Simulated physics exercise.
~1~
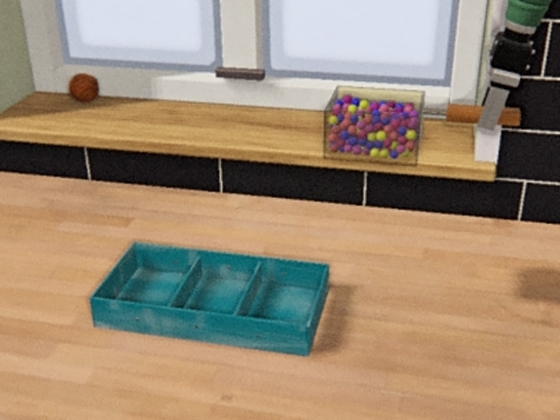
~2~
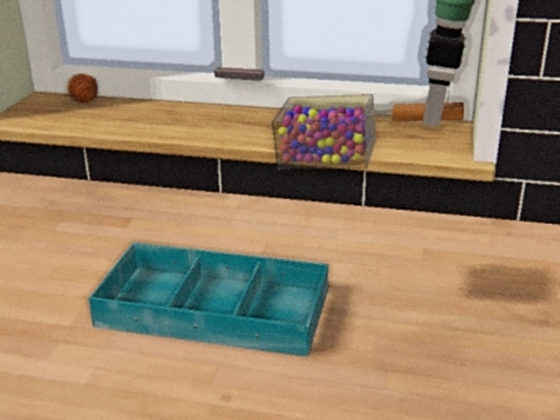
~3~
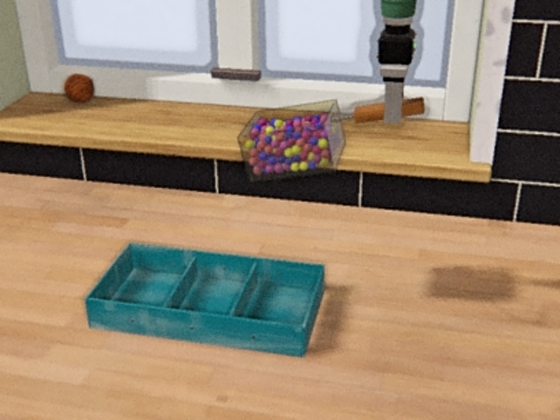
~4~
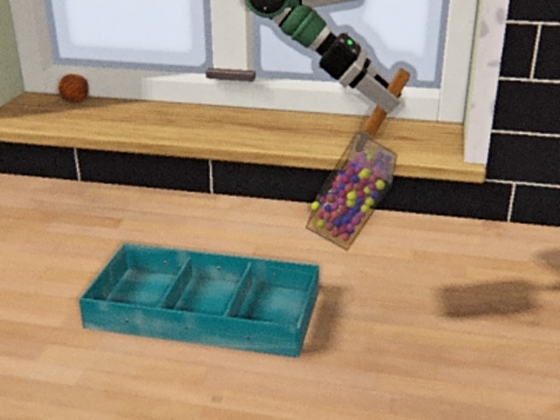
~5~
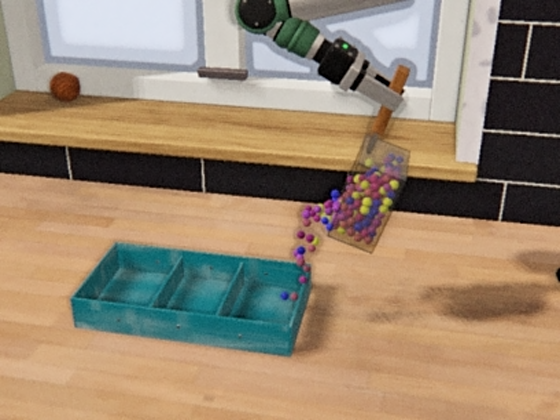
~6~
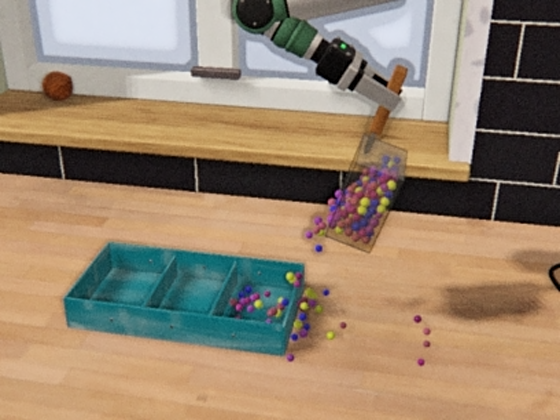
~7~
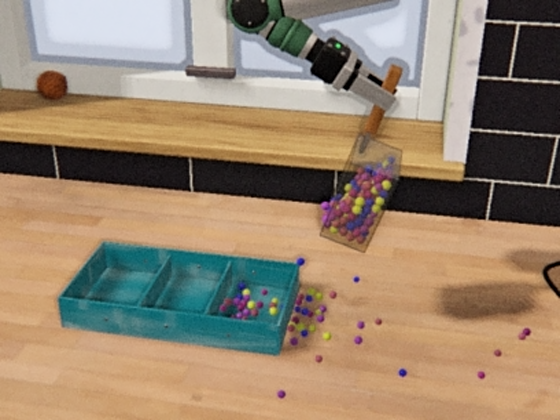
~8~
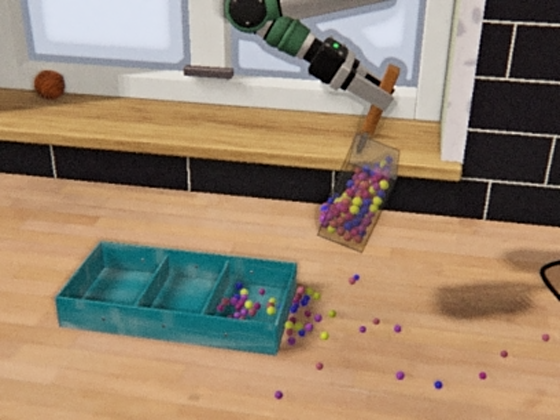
On a wooden kitchen counter below a window, a teal tray with three compartments sits empty while a robot arm holds a clear box of colourful round sweets by its handle above the sill. The arm carries the box left, then swings it forward and tips it steeply over the counter. Sweets spill from the lower edge toward the tray's right compartment. Some land inside, while others bounce off and scatter across the counter. The flow stops, and the box hangs still and tilted, mostly full, with the other two compartments empty.
